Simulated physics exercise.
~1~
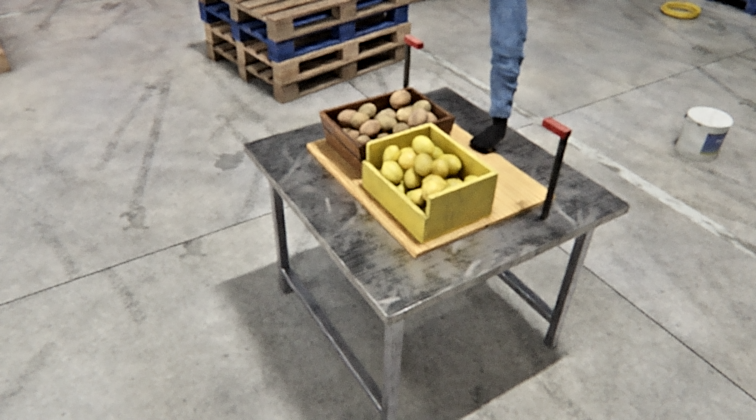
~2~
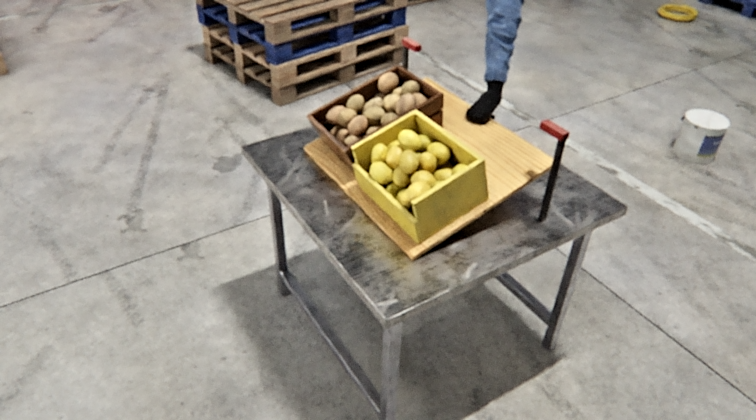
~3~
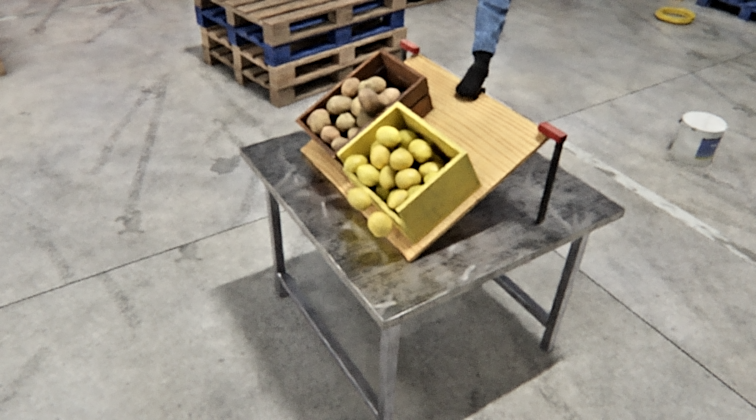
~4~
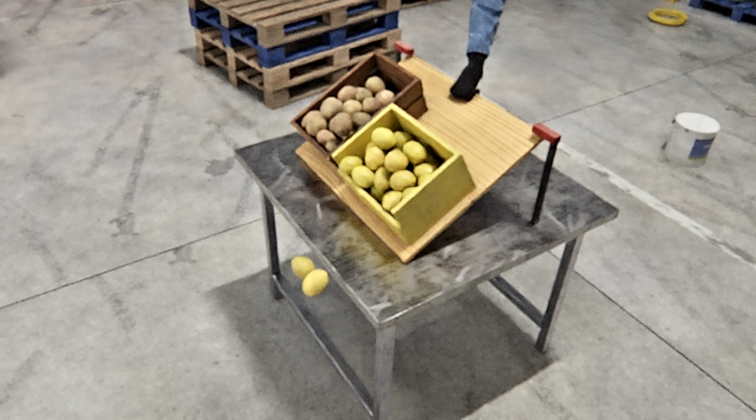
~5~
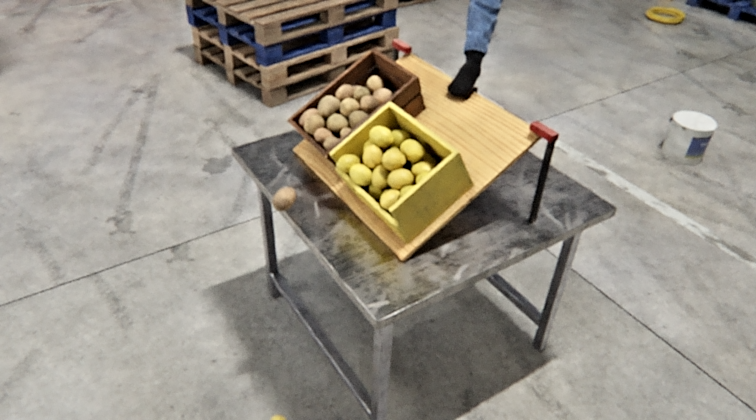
Yellow crate of lemons and wooden crate of potatoes tilting on a board raised by a gloved hand, a few pieces tumbling out.
